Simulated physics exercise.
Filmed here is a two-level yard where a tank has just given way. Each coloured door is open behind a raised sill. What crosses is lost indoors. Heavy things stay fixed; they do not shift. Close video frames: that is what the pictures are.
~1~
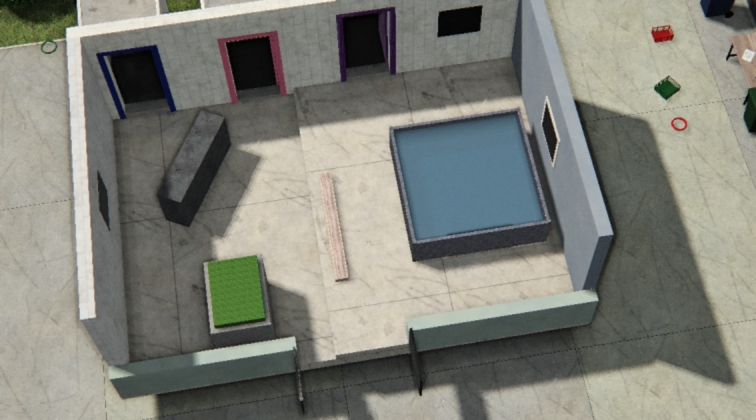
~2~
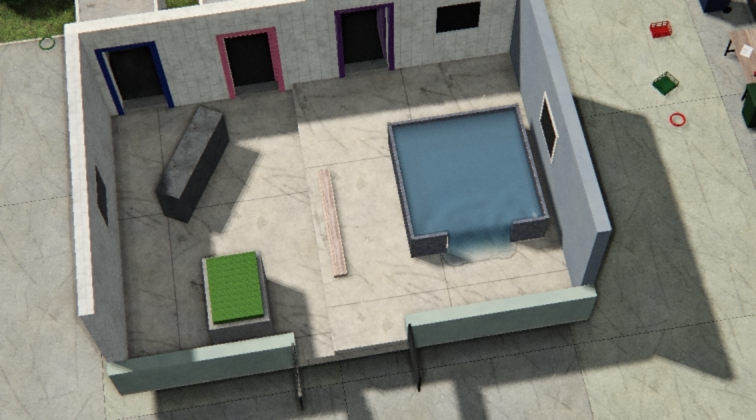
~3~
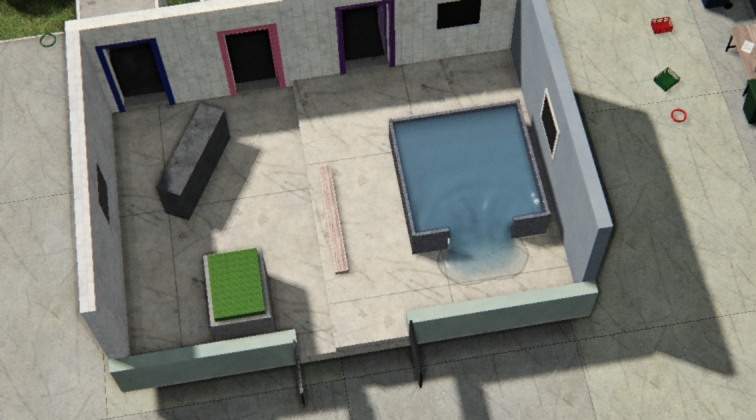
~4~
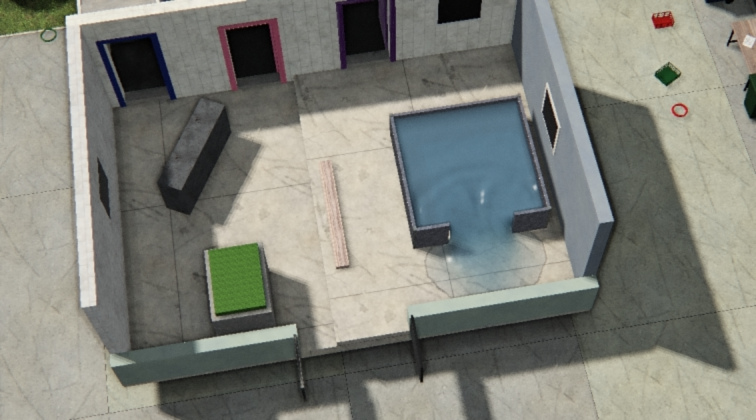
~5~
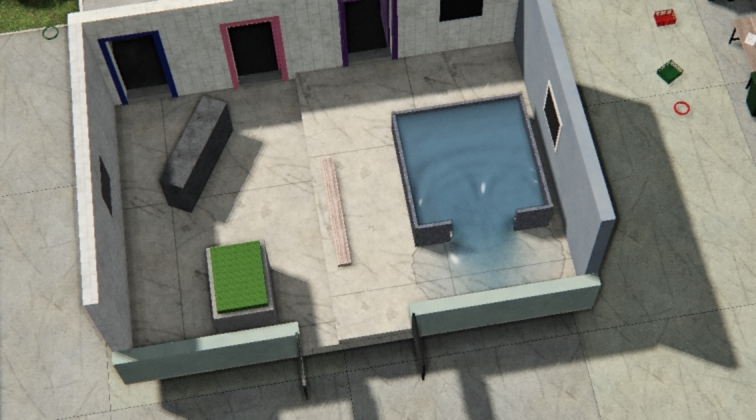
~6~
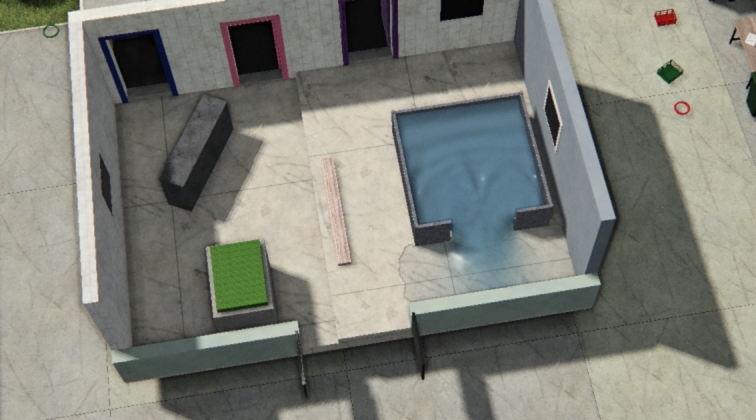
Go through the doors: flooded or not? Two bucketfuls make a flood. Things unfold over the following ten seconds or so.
Outcome: The blue door will respect the limit; the pink door will break the limit; the purple door will respect the limit.
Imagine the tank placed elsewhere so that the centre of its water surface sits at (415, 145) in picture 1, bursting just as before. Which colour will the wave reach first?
Purple-painted one.
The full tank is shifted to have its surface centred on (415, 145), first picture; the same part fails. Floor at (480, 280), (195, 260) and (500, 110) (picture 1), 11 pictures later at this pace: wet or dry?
Soaked, spared, spared.
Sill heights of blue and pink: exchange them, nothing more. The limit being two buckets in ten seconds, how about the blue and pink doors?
Then: The blue one stays within the limit, the pink one stays within the limit.
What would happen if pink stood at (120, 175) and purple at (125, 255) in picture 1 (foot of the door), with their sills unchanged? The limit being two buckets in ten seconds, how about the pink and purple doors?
Note: Pink lets in too little; purple lets in too little.
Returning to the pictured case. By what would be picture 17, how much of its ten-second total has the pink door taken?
Around 0 percent.
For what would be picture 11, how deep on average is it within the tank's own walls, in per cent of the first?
That comes to about 76 per cent.
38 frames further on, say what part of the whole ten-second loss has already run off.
Something close to 45 percent by that point.
A moment on, water covers 10 % of the floor; the blue door not reached, the pink door not reached, the purple door not reached.
Next, water covers 25 % of the floor; the blue door not reached, the pink door not reached, the purple door not reached.
Then, water covers 45 % of the floor; the blue door not reached, the pink door not reached, the purple door not reached.
Later, water covers 75 % of the floor; the blue door not reached, the pink door under two buckets in, the purple door wet at the sill, nothing in.
In the end, water covers 95 % of the floor; the blue door wet at the sill, nothing in, the pink door far over two buckets in, the purple door wet at the sill, nothing in.
